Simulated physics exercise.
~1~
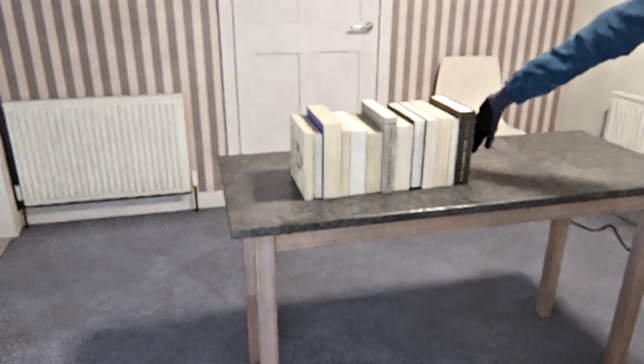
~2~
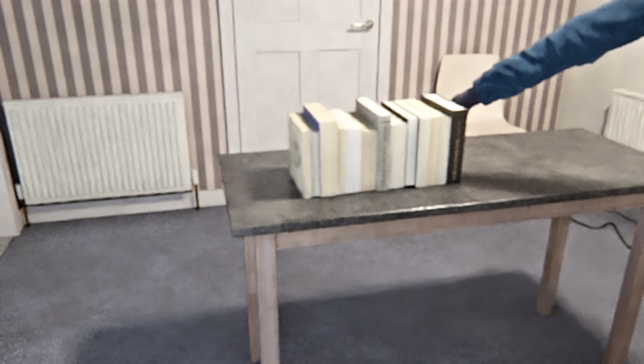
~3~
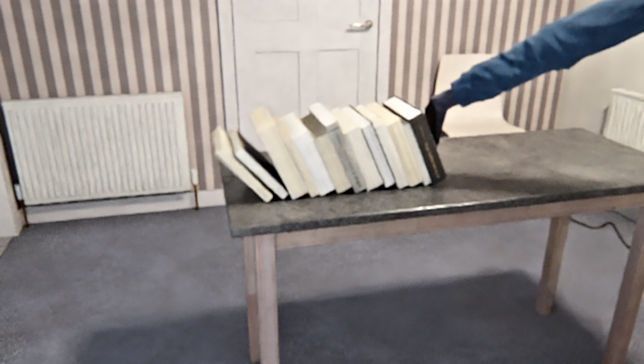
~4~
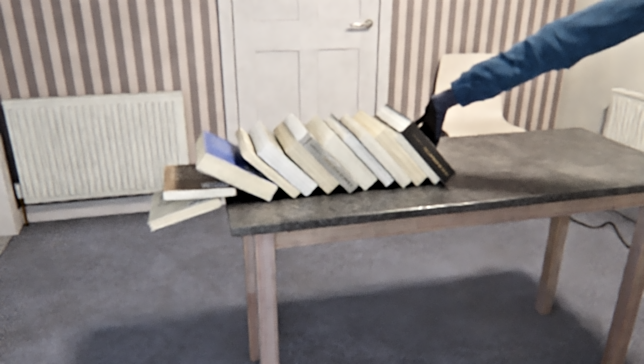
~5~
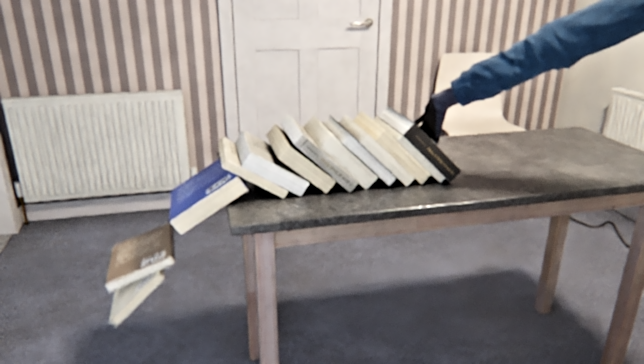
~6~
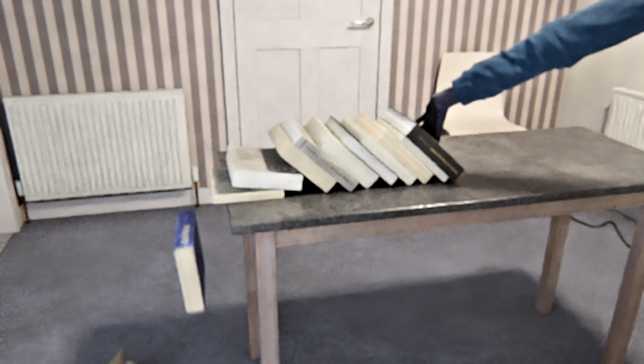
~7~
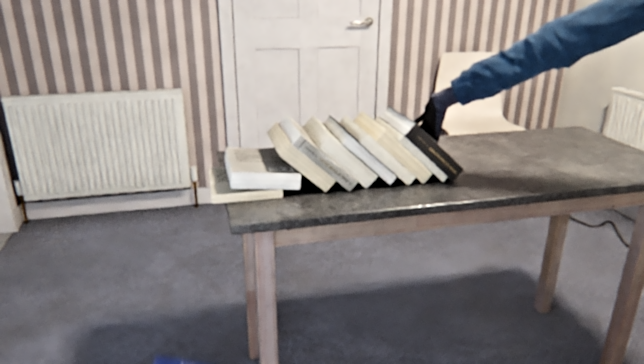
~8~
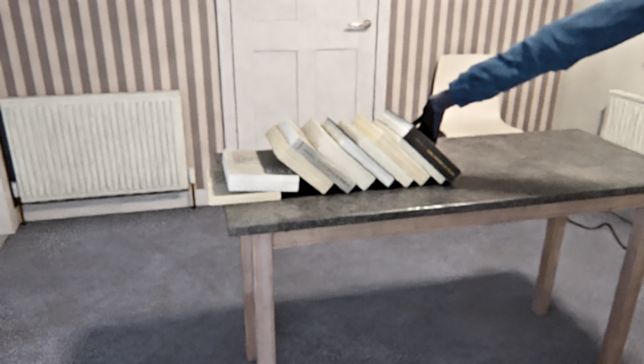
A gloved hand pushed the right end of a row of upright books on a table, making them lean left until three, including a blue one, dropped off the edge, while the rest stayed slanted or lying flat on the tabletop.
